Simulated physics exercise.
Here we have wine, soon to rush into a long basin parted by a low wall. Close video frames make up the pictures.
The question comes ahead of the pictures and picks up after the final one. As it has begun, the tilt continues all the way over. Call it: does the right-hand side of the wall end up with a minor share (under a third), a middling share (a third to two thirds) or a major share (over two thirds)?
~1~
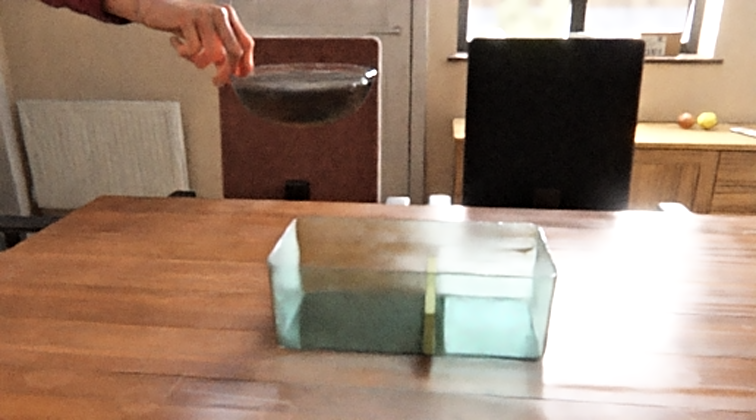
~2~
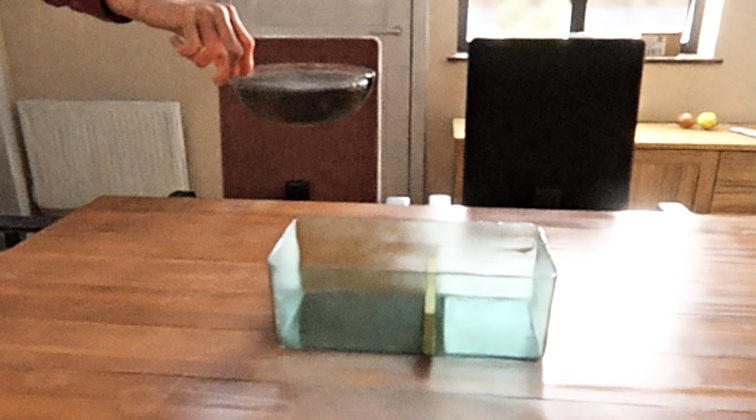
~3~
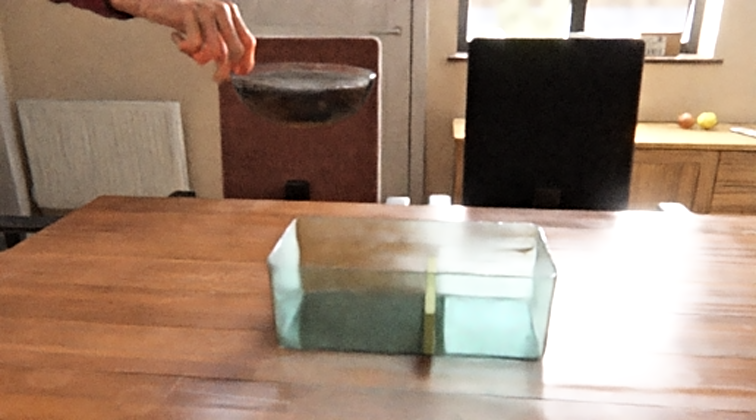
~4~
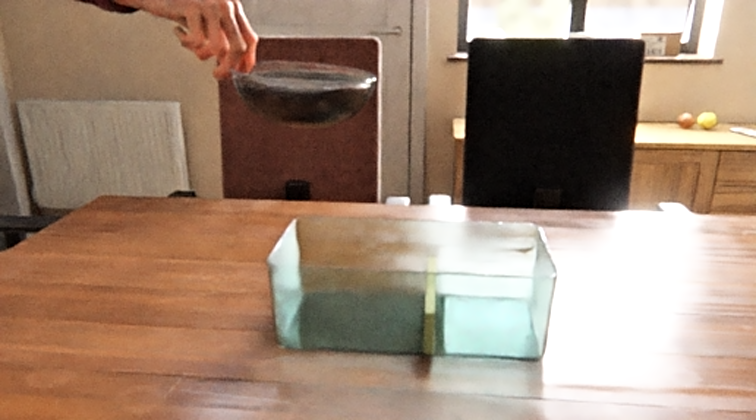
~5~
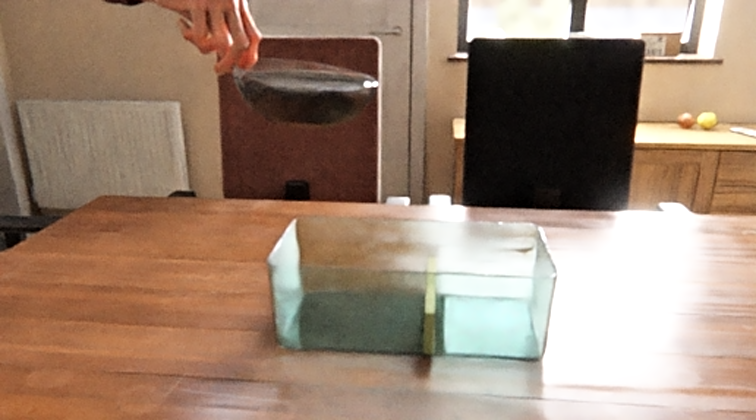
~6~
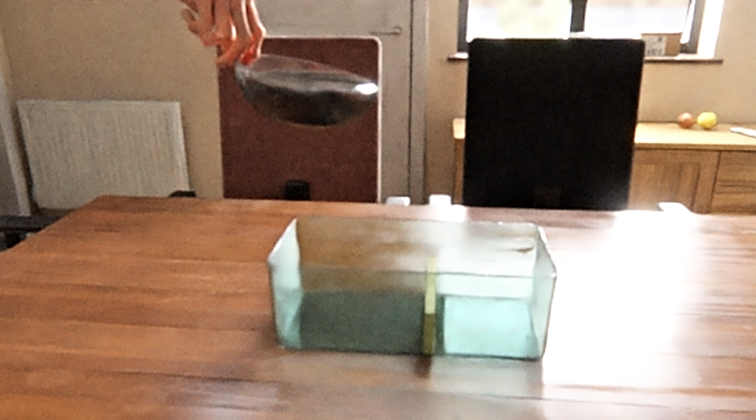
The right side gets a middling share.
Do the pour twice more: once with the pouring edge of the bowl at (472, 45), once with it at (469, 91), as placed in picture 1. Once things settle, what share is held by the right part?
It comes to 80 % the first time and 90 % the second.
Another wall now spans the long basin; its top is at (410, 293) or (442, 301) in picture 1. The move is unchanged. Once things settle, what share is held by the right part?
Roughly 70 per cent first and roughly 30 per cent second.
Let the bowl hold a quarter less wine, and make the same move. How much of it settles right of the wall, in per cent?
30 %.
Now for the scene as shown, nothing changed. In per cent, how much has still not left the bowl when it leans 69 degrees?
Near 25 in a hundred still remains.
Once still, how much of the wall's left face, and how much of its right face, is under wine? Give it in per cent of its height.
Left 20 per cent, right 30.
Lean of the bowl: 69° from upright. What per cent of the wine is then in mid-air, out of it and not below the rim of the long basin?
55 %.
A moment on, the bowl is tipped part way and 23 per cent is still to pour, 8 is left of the wall and 14 right of it.
Next, the bowl is tipped on its side and 0 per cent is still to pour, 49 is left of the wall and 45 right of it.
Then the bowl is tipped right over and 0 per cent is still to pour, 53 is left of the wall and 45 right of it.
Later the bowl is tipped right over and 0 per cent is still to pour, 53 is left of the wall and 45 right of it.
Finally, 53 per cent lies left of the wall, 45 right of it and 2 outside.
